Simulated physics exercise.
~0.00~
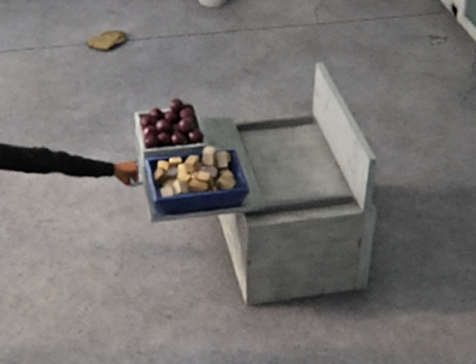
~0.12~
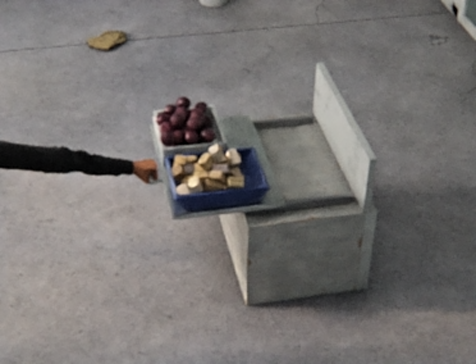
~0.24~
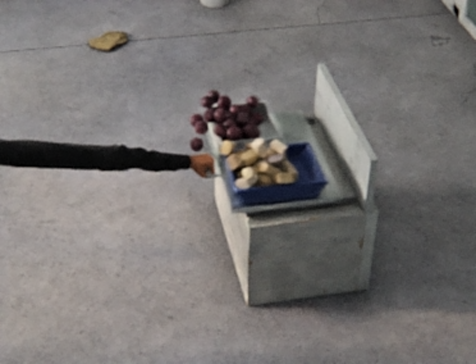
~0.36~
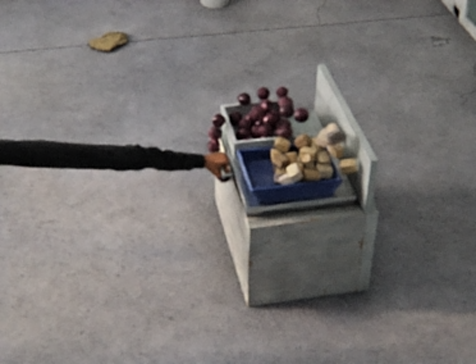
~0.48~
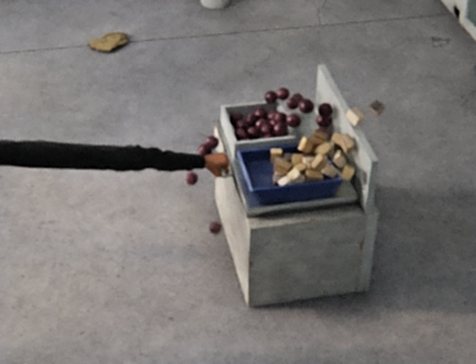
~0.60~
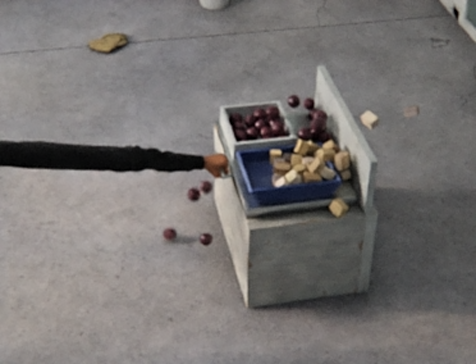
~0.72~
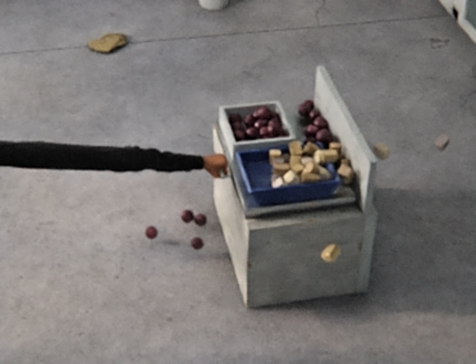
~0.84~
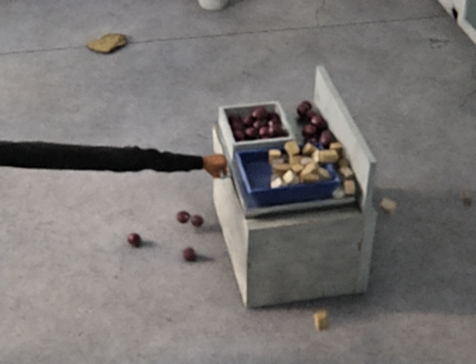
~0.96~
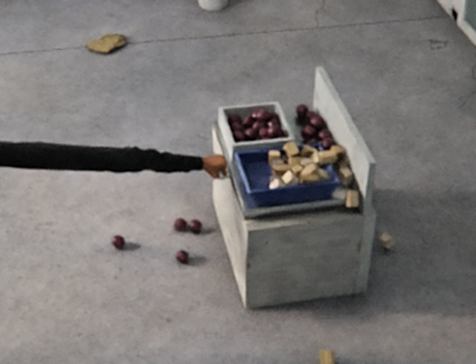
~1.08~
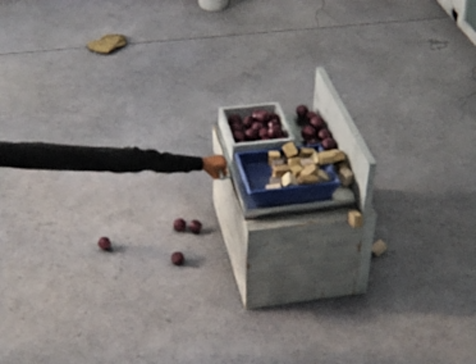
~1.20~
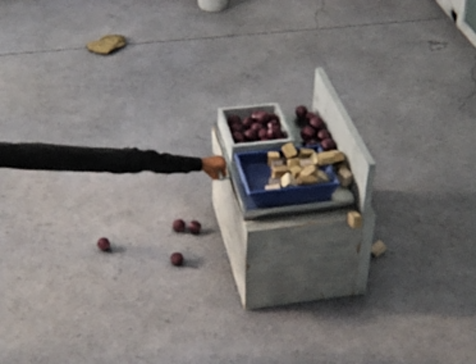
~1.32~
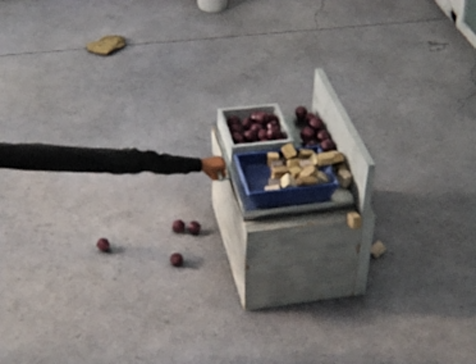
On a grey concrete floor, a pale box-like stand with an upright back panel holds a pulled-out shelf carrying a blue tote of wooden blocks and a white tote of red onions. A dark-sleeved arm reaches in from the left and pushes the shelf rightward over the stand. As it stops, onions and blocks fly out, some against the back panel, others over the edges. Several drop to the floor and roll. At the end, four onions rest on the floor at left, spilled pieces sit beside both totes, and the hand remains on the shelf.
